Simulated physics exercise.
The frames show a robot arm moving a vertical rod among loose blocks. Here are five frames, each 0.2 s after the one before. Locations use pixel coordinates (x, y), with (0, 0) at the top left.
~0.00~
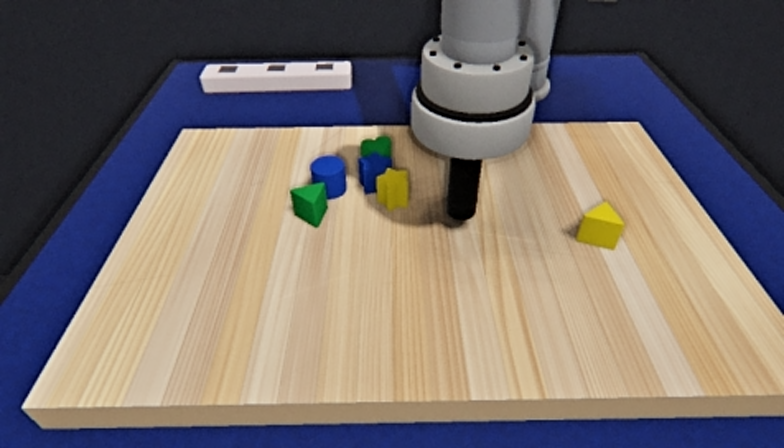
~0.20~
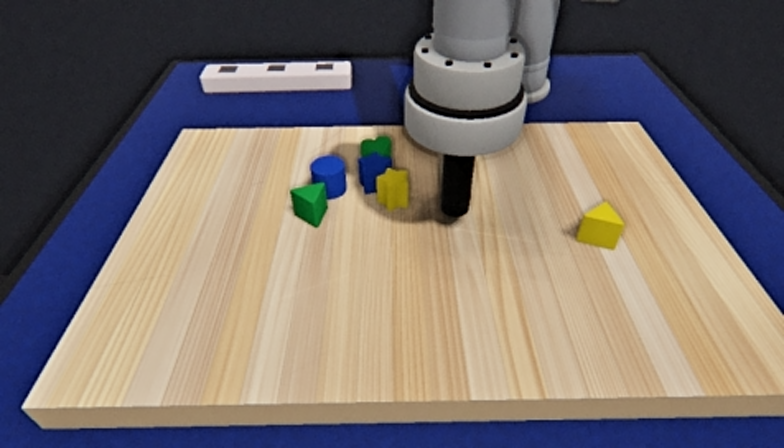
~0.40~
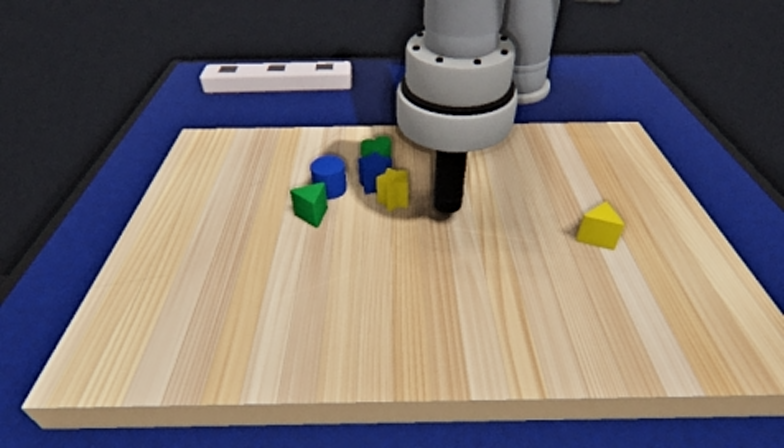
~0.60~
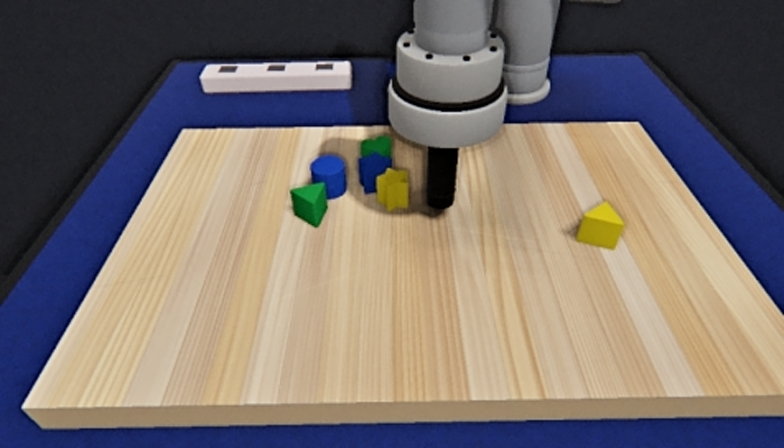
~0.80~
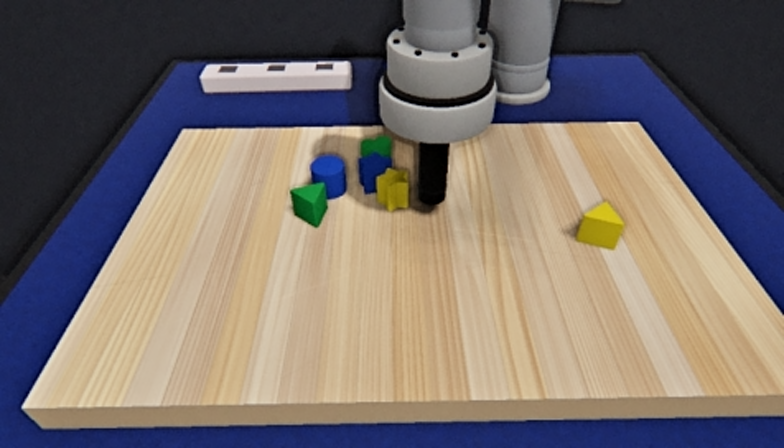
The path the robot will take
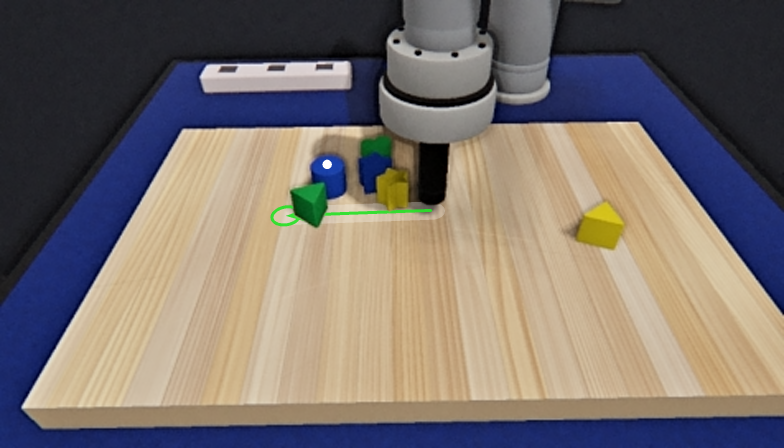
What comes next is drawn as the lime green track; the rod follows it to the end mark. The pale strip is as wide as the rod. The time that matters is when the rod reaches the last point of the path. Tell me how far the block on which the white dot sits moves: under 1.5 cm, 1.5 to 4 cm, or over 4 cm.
The answer here is less than 1.5 cm.
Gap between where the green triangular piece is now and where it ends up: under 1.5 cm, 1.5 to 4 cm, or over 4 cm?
Goes over 4 cm.
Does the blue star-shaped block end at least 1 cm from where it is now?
Yes, it checks out.
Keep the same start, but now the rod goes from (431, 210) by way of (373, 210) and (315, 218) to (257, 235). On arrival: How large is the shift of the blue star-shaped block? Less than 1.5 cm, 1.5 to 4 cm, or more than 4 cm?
That one ends up 1.5 to 4 cm from where it is now.
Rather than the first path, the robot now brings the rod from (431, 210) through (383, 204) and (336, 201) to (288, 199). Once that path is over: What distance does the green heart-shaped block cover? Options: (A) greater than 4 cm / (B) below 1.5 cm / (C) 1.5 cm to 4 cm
Letter B.
The line goes from (431, 210) directly to (286, 216); the dot is on the blue round block.
The first path, step by step. One third of the way, rod (382, 199); blue star-shaped block (367, 157); yellow star-shaped block (370, 173), turned 65° clockwise.
Two thirds of the way, rod (333, 201); green triangular piece (305, 191); blue round block (325, 163); blue star-shaped block (363, 156), turned 25° clockwise; yellow star-shaped block (353, 173), turned 105° clockwise.
At the end, rod (283, 203); green triangular piece (255, 197), turned 40° anticlockwise; blue round block (325, 163); blue star-shaped block (363, 156), turned 25° clockwise; yellow star-shaped block (353, 173), turned 105° clockwise.
